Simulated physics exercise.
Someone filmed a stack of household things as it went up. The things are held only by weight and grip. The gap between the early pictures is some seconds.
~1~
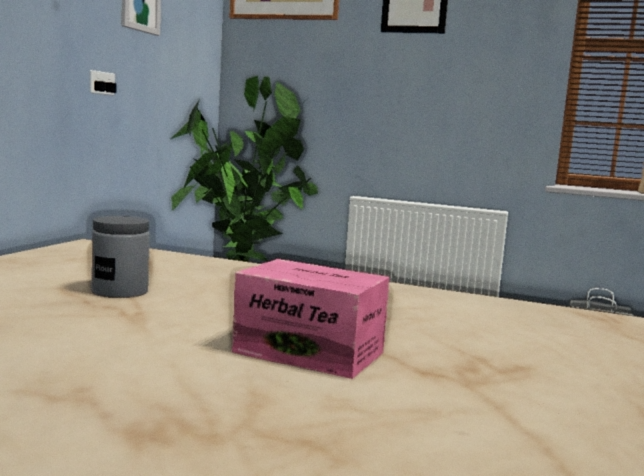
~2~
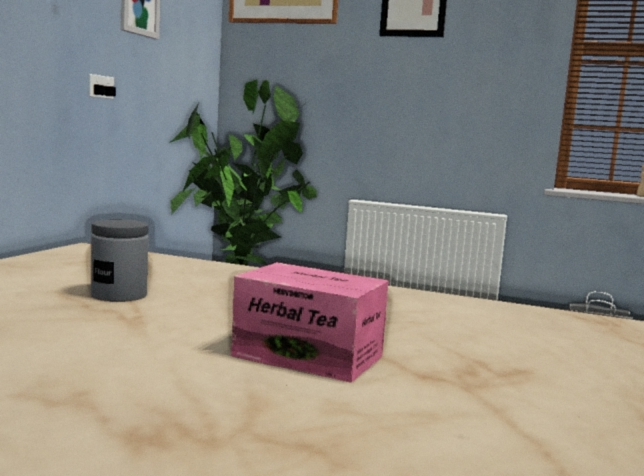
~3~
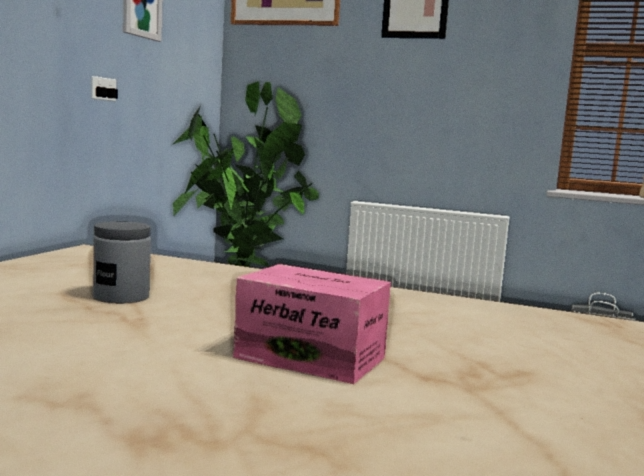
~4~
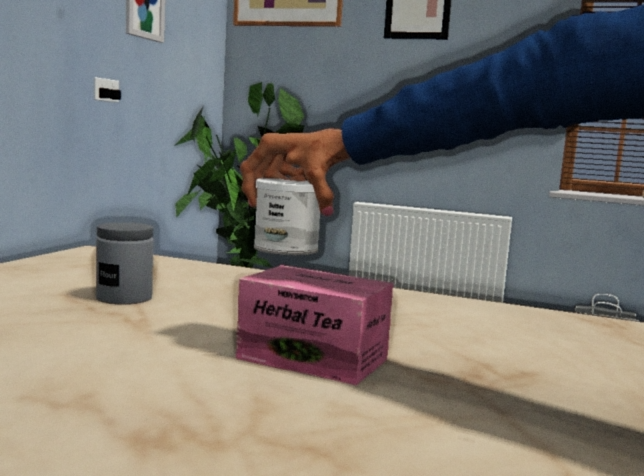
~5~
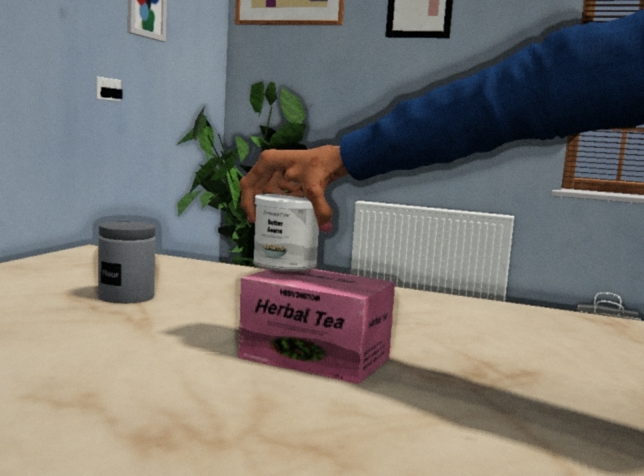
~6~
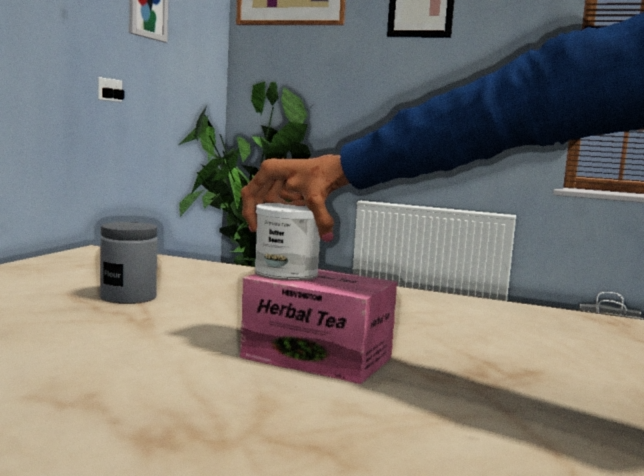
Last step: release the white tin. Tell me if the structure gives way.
None of it tumbles.
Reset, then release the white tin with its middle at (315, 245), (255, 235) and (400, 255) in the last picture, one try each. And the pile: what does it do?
The pile remains standing in the first case, collapses in the second case and collapses in the third case.
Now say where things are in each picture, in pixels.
The last thing is not in view yet; grey jar (121, 256), in the first frame.
The last thing is not in view yet; grey jar (120, 260), in the second frame.
The last thing is not in view yet; grey jar (122, 261), in the third frame.
Coming down; white tin (288, 215); grey jar (125, 262), in the fourth frame.
Coming down; white tin (287, 231); grey jar (127, 261), in the fifth frame.
In place under the hand; white tin (288, 241); grey jar (129, 262), in the sixth frame.
Then, 1.00 s after the last picture, nothing has stirred.
Then, 2.20 s after the last picture, white tin resting near (287, 241).
At rest, all 3 in place. Seen from the same camera at the end, white tin near (287, 241). The pile holds.
